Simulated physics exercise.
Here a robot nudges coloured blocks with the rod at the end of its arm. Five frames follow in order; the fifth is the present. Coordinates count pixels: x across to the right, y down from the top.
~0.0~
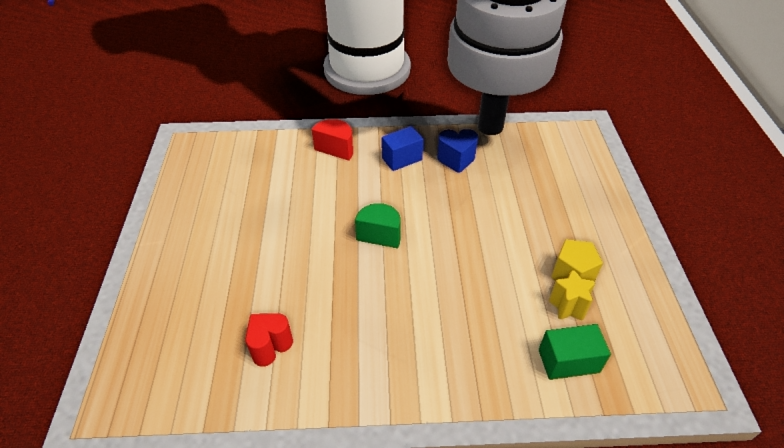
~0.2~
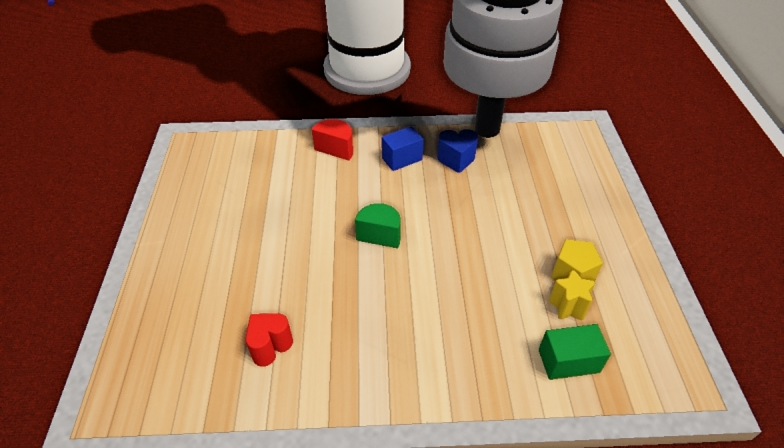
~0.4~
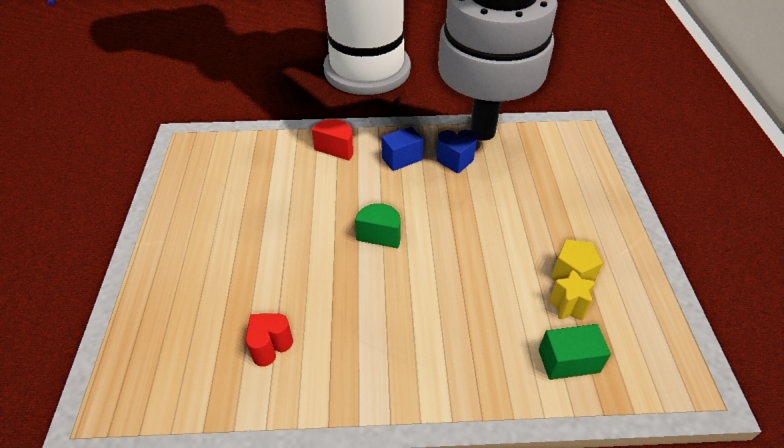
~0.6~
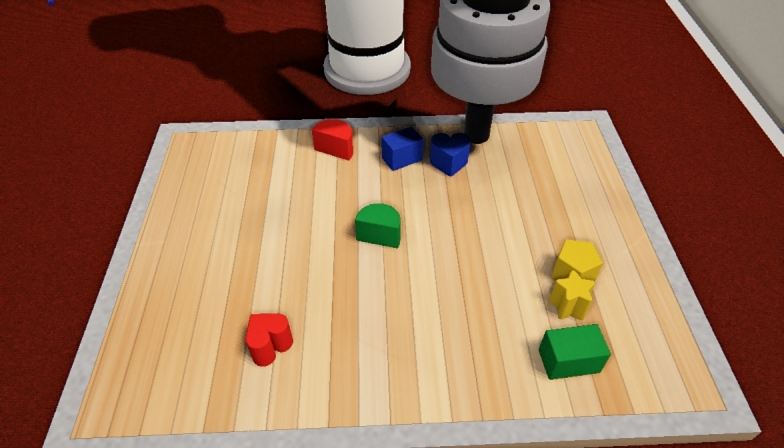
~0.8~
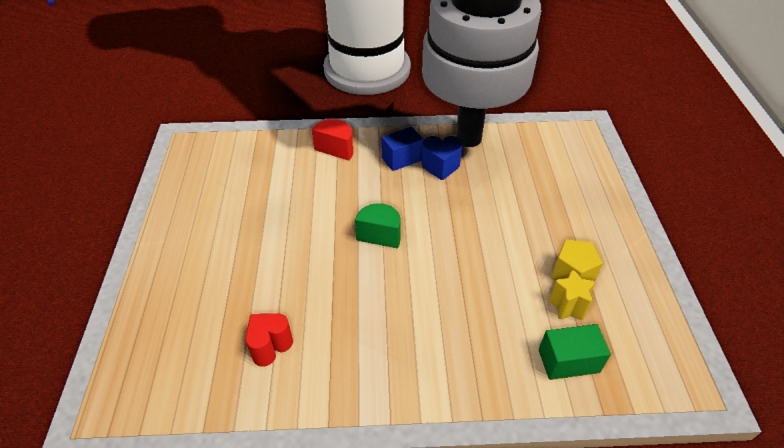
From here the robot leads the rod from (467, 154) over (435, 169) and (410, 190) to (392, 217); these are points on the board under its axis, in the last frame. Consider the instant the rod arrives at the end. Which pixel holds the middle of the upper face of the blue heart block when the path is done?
By then it is at (366, 181).
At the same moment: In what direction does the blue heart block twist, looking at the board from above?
Looking down: Clockwise.
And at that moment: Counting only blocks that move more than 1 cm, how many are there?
The count is one.
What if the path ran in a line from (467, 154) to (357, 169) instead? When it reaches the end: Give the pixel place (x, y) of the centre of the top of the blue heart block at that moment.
For the centre of its top, I'd go with (395, 166).
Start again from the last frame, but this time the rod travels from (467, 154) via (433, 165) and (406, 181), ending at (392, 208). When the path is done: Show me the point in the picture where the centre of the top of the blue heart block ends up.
My best guess is (358, 197).
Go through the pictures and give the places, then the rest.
Rod's lower end at (490, 128); green half-round block at (380, 214); blue rectangle at (402, 137); blue heart block at (459, 138), in the first frame.
Rod at (487, 130); blocks still, in the second frame.
Rod at (482, 133); blocks still, in the third frame.
Rod at (476, 136); blue heart block at (451, 142), in the fourth frame.
Rod at (469, 139); green half-round block at (380, 214); blue rectangle at (402, 137); blue heart block at (443, 145), in the fifth frame.
The first path, step by step. One third of the way, rod at (436, 154); blue heart block at (407, 160).
Two thirds of the way, rod at (410, 176); blue heart block at (376, 173), turned 45° clockwise.
At the end, rod at (392, 202); green half-round block at (378, 217); blue rectangle still; blue heart block at (366, 181), turned 105° clockwise.
